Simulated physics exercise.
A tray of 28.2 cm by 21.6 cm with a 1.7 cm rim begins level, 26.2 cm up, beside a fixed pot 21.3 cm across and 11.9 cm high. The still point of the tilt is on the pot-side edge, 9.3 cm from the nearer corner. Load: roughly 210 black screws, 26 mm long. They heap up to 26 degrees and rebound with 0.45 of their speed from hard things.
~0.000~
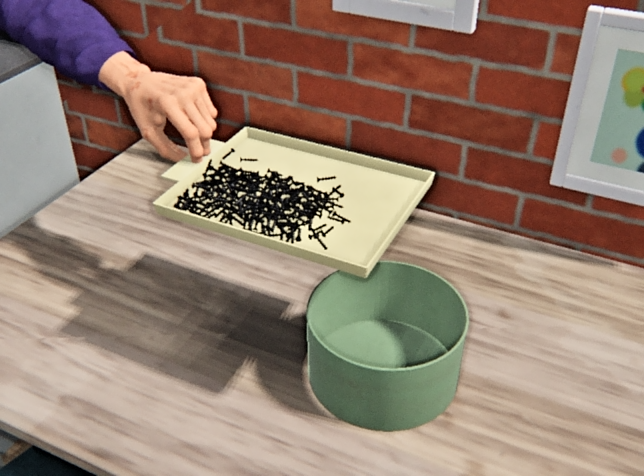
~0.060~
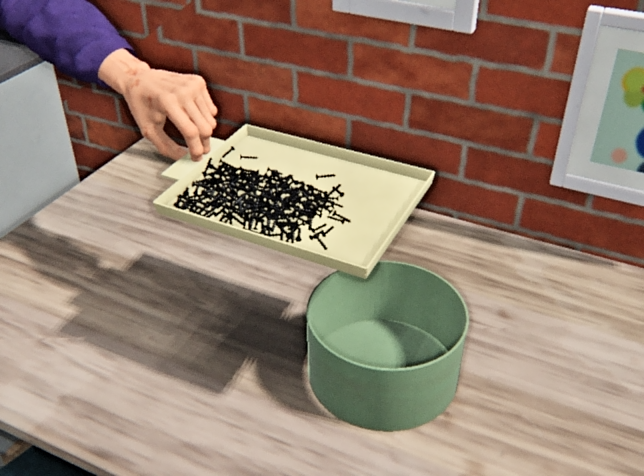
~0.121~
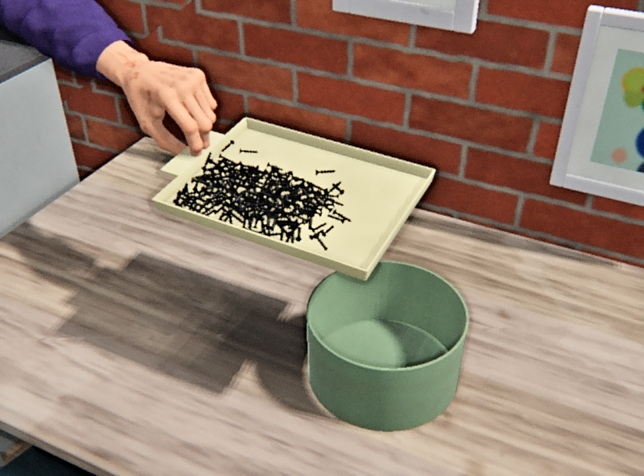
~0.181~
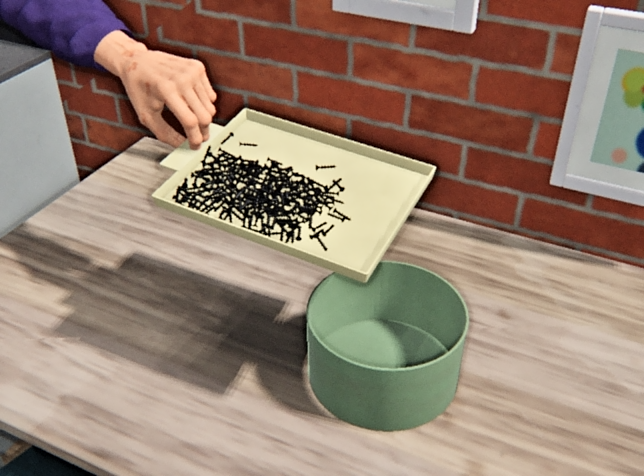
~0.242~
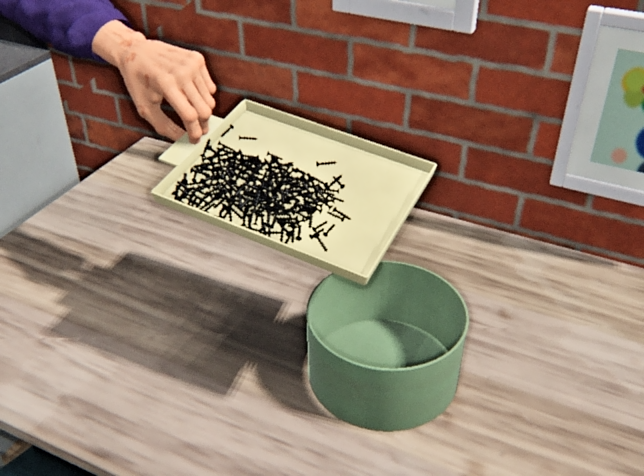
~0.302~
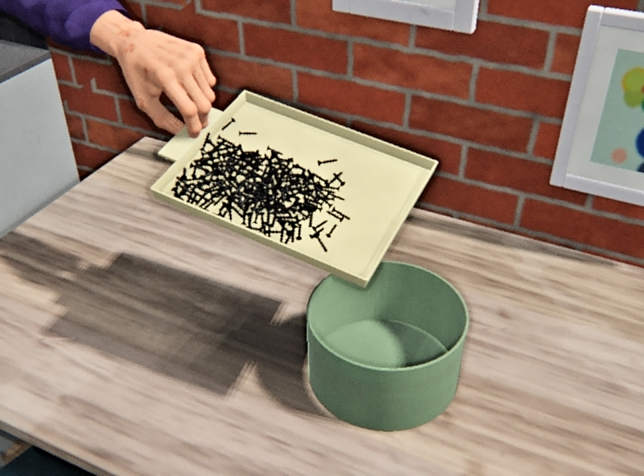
Cream tray of small black screws tilting gradually toward a green pot as a purple-sleeved hand raises its left end.
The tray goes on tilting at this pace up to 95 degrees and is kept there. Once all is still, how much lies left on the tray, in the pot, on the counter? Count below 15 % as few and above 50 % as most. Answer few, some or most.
Left on the tray: Few; in the pot: Some; on the counter: Most.
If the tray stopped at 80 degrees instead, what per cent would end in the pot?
It would be near 25 per cent.
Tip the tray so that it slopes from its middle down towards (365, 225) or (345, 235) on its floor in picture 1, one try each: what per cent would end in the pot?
Some 70 and 35 per cent.
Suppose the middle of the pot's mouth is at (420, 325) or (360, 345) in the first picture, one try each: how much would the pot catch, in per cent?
About 30 and 100 per cent.
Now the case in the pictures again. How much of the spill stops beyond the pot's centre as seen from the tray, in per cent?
Some 50 per cent.
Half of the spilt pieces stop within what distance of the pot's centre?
About 16 cm.
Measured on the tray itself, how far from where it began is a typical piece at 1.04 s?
Some 10 cm.
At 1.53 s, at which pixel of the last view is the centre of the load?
Near (334, 292).
After 1.04 s, tilt 51 degrees; the tray holds 100 %, the pot 0 %.
Then, at 1.53 s, tilt 77 degrees; the tray holds 60 %, the pot 0 %.
After 2.09 s, tilt 95 degrees; the tray holds 0 %, the pot 30 %.
In the end, at 2.7 s, tray 0 %, pot 30 %, counter 70 %.
